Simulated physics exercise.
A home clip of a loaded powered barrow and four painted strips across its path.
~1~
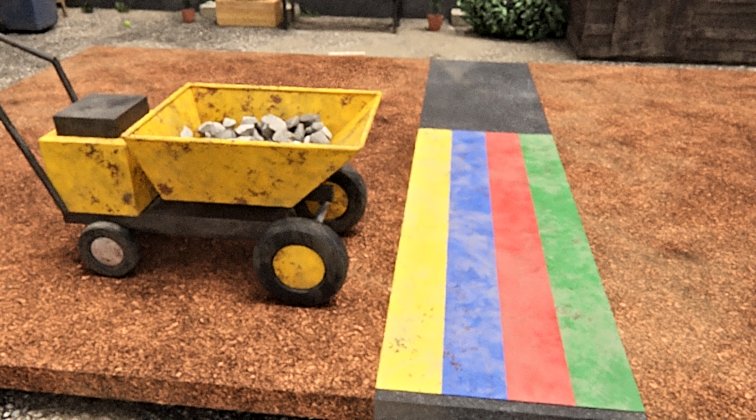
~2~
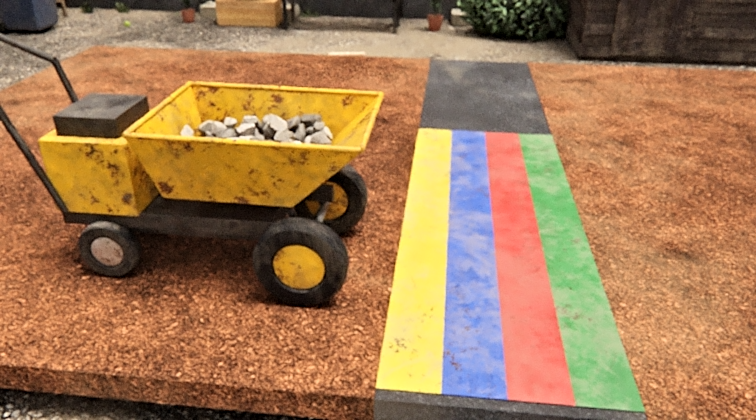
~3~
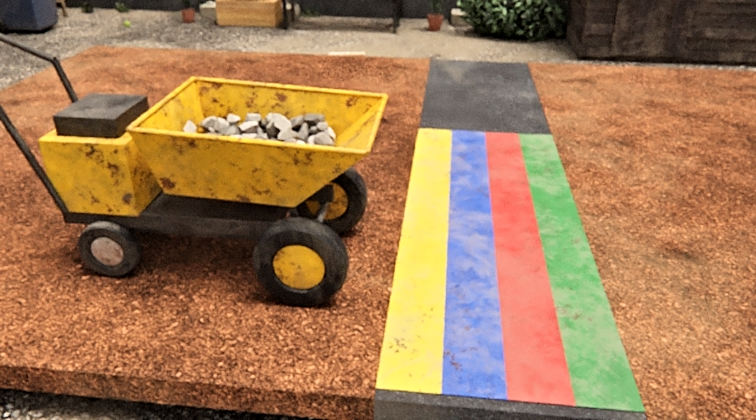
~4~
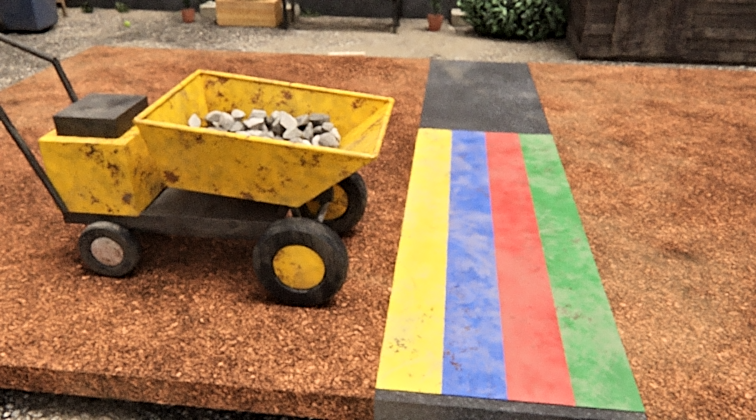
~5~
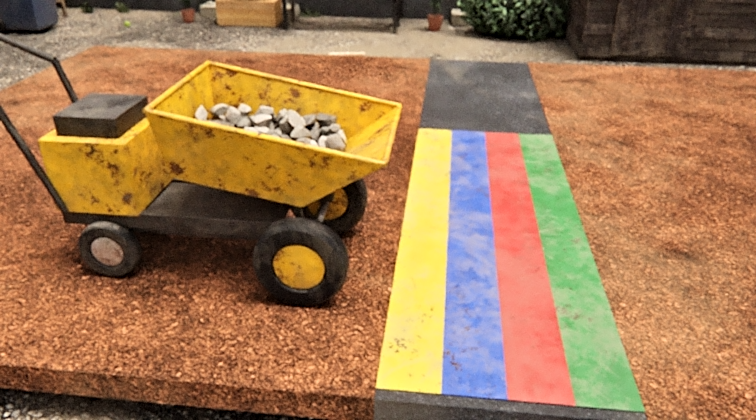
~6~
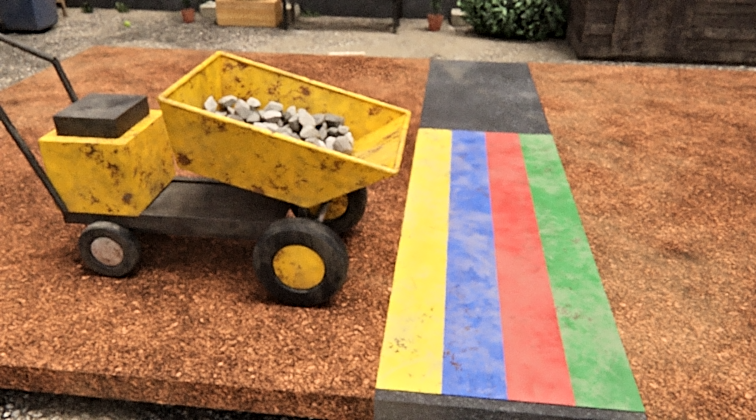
On a patch of reddish-brown ground, a yellow barrow loaded with broken stones stood left of yellow, blue, red and green strips, and its skip slowly tilted toward them, its back end rising.
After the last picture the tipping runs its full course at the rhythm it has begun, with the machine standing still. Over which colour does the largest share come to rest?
Most lies over the blue band.
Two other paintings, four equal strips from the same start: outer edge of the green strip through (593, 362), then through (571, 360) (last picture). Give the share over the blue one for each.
Near 20 % and 20 %.
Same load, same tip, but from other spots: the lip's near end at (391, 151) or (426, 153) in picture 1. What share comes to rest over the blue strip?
Near 20 % and 0 %.
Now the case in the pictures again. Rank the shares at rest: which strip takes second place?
The runner-up: The red strip.
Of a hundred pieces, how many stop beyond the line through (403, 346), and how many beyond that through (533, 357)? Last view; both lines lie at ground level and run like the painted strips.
First some 70, then 20 per cent.
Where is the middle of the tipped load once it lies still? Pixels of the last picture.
Around (494, 271).
Shortly afterwards, skip tipped steeply; the whole lot in the skip.
Next, skip tipped right over; the bulk in the skip; only a few over the yellow strip; near a quarter over the blue strip; only a few over the red strip.
Some moments later, skip tipped right over; near a third in the skip; only a few over the yellow strip; near a third over the blue strip; near a quarter over the red strip; a little over the green strip; only a few off the paint.
In the end, skip tipped right over; near a third in the skip; only a few over the yellow strip; near a third over the blue strip; near a quarter over the red strip; a little over the green strip; only a few off the paint.
